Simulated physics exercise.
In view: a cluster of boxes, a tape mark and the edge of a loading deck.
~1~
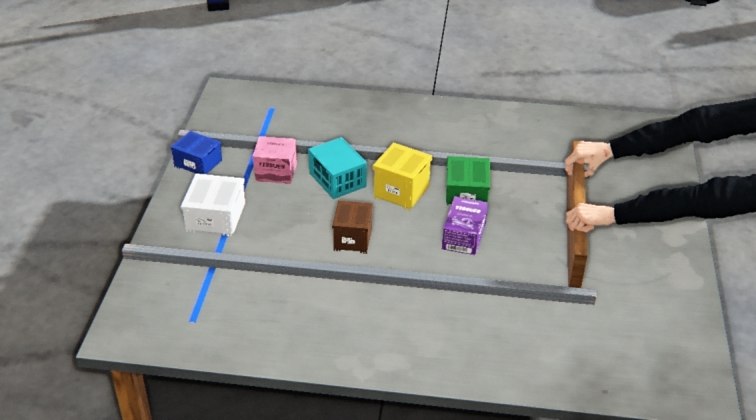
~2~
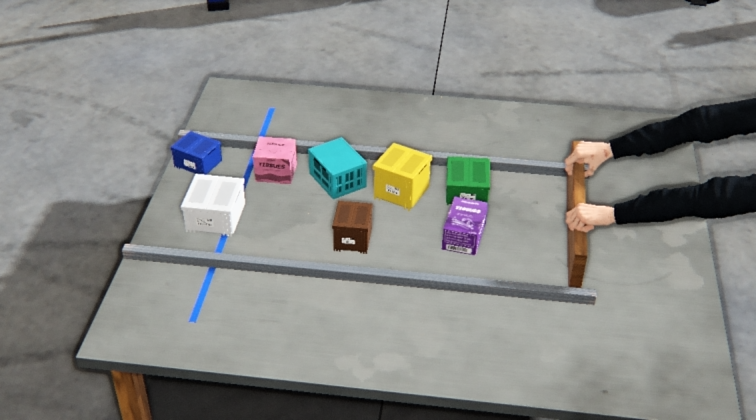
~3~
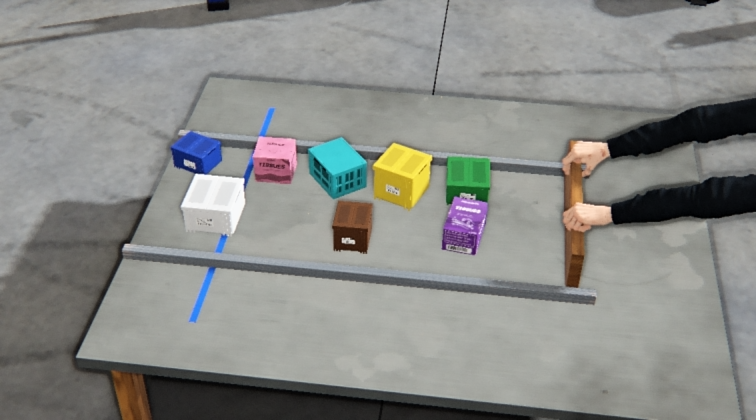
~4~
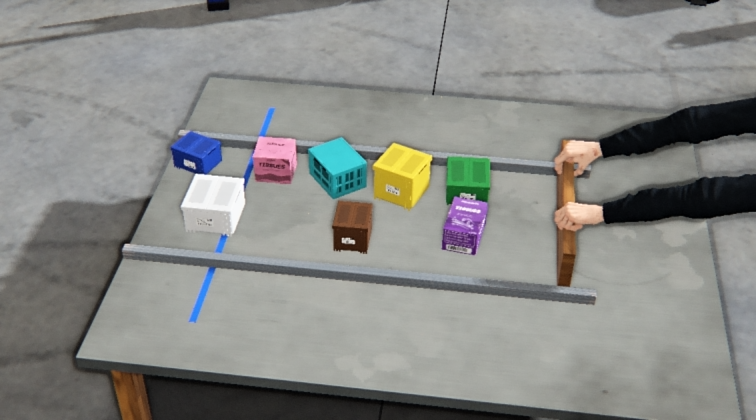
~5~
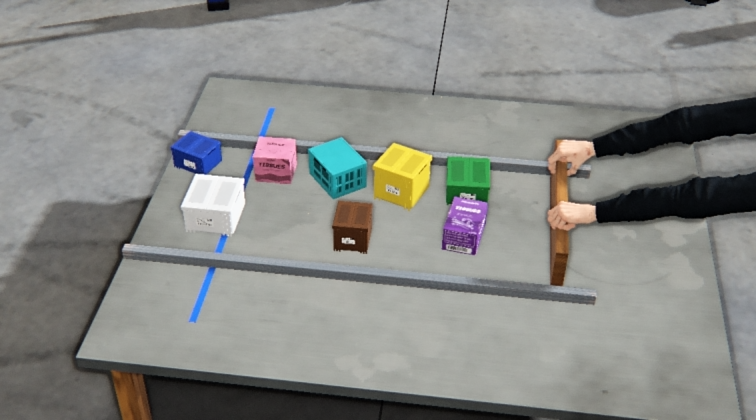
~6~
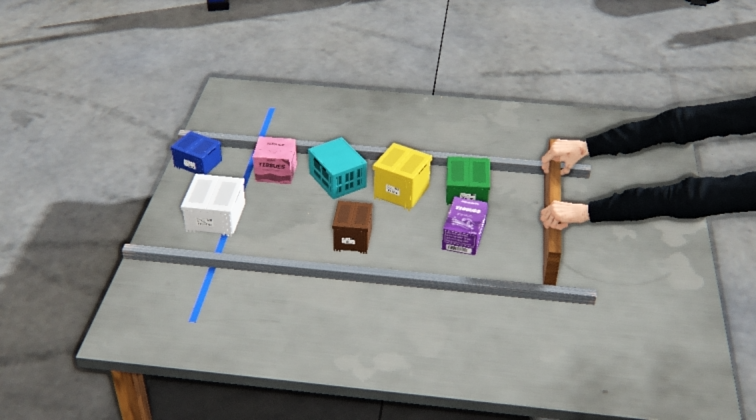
At the start, eight colored boxes sit on a gray table between two metal rails, near a blue tape line, while two hands grip a wooden plank at the right. The hands then slide the plank a short way left, leaving a gap before the boxes, which stay still throughout.
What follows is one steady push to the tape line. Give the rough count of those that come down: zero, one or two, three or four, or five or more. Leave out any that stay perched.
The number that fall off is three or four.
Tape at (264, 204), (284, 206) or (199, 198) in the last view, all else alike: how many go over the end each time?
Down on the ground: 2, 2 and 6.
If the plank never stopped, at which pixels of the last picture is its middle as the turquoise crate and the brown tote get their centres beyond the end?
Its middle is around (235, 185) and around (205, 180).
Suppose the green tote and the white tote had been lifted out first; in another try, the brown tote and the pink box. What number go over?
It would be 2 and 2.
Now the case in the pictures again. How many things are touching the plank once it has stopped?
2 of them.
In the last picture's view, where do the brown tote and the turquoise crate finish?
First (176, 212), then (169, 148).
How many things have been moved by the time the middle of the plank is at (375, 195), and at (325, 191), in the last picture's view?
6 and 7.
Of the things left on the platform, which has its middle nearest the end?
It is the turquoise crate.
A little later, none off yet; blue tote at rest near (197, 154); white tote at rest near (214, 205); pink box moving near (272, 160).
When it is over, the number that fall off is three or four; down, pink box, white tote and blue tote.
